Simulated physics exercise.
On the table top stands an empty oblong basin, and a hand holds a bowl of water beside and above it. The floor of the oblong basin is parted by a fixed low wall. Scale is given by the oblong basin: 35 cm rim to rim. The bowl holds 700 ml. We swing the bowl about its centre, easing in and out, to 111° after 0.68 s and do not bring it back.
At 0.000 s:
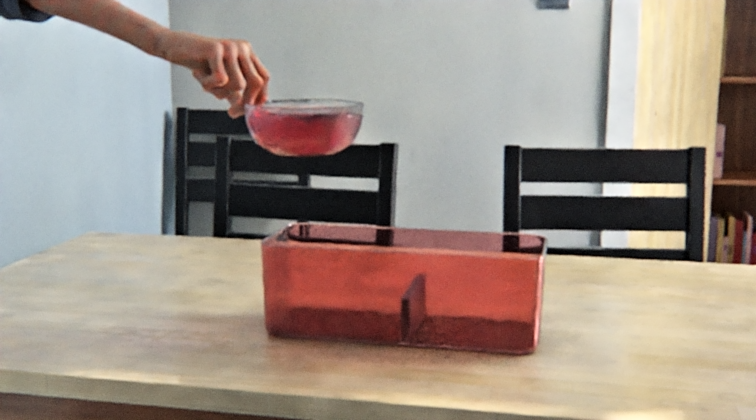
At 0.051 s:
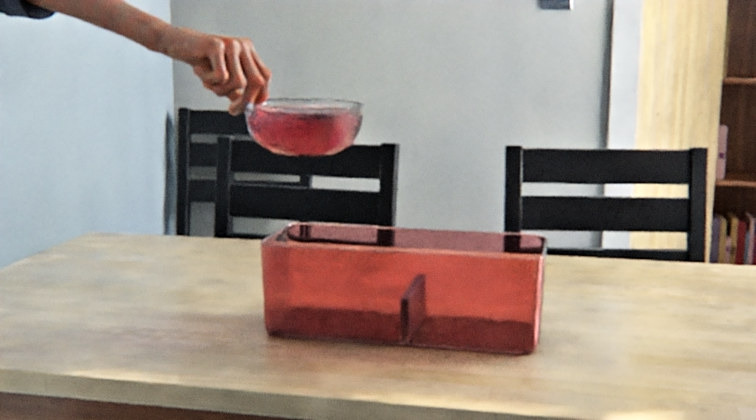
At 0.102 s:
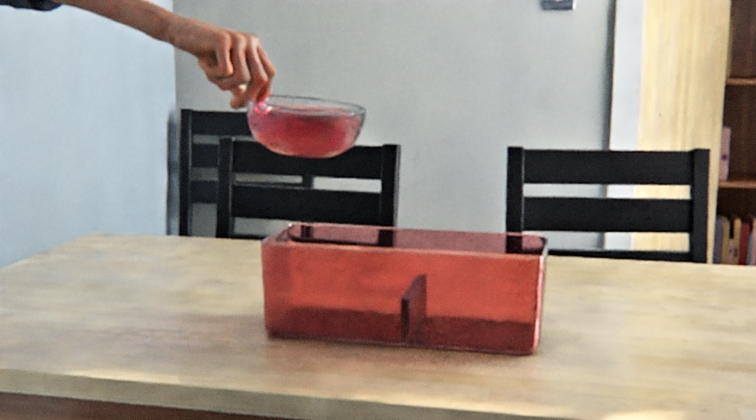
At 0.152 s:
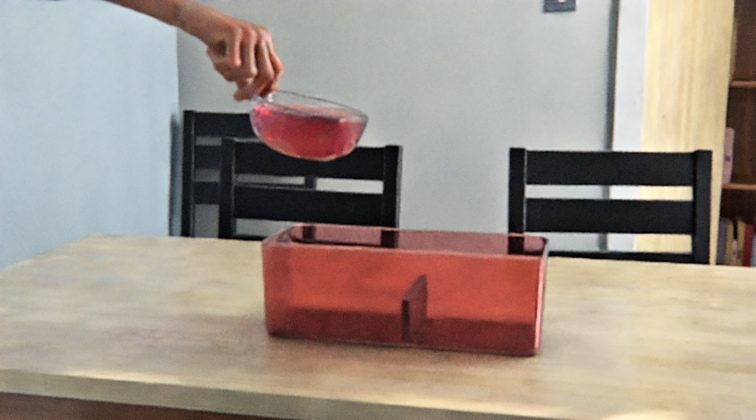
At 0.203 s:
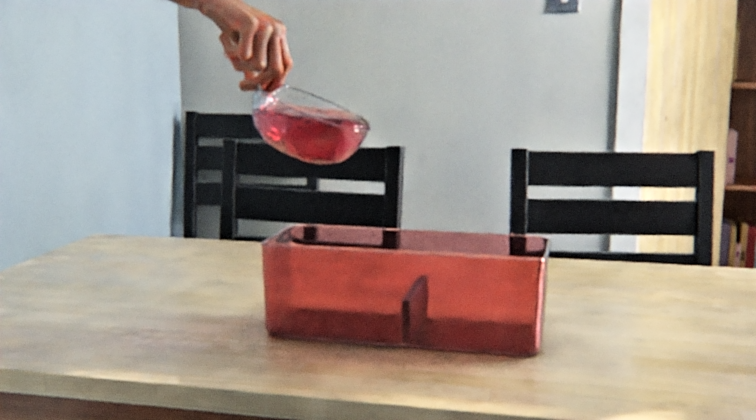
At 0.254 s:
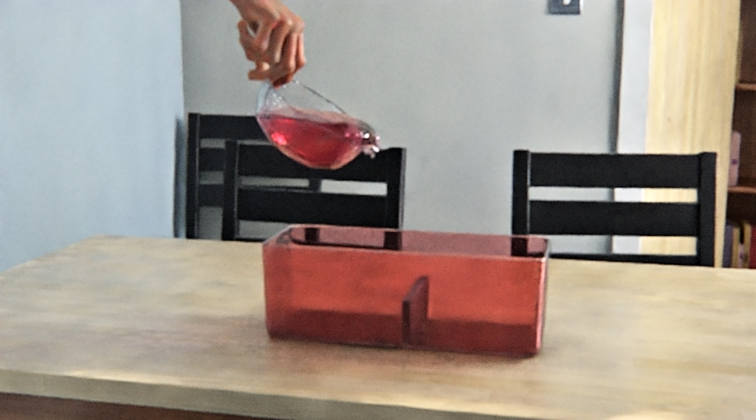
In this clip, a hand holds a clear bowl of pink liquid above a red rectangular basin on a table and gradually tilts it to the right, until liquid begins passing over the bowl's right rim.
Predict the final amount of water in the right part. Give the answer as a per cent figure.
The right part ends with roughly 30 per cent.
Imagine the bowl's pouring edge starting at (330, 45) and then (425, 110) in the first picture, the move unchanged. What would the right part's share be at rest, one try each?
Respectively 5 and 85 %.
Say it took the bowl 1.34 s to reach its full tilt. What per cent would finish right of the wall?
Then about 45 per cent.
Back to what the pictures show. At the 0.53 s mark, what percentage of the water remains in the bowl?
I'd put it near 7 percent.
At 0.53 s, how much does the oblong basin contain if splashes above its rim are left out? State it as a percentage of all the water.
The basin holds roughly 58 in a hundred parts at that moment.
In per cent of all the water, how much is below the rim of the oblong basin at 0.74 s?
Roughly 94 percent of it.
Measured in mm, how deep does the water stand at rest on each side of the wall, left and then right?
Left part about 20 mm deep, right part about 10 mm deep.
After 0.53 s the tilt is 99° and 7 per cent is still to pour, 33 is left of the wall and 26 right of it.
After 0.74 s the tilt is 111° and 0 per cent is still to pour, 65 is left of the wall and 29 right of it.
After 0.95 s the tilt is 111° and 0 per cent is still to pour, 64 is left of the wall and 30 right of it.
After 1.18 s the tilt is 111° and 0 per cent is still to pour, 64 is left of the wall and 30 right of it.
In the end 64 per cent lies left of the wall, 30 right of it and 6 outside.
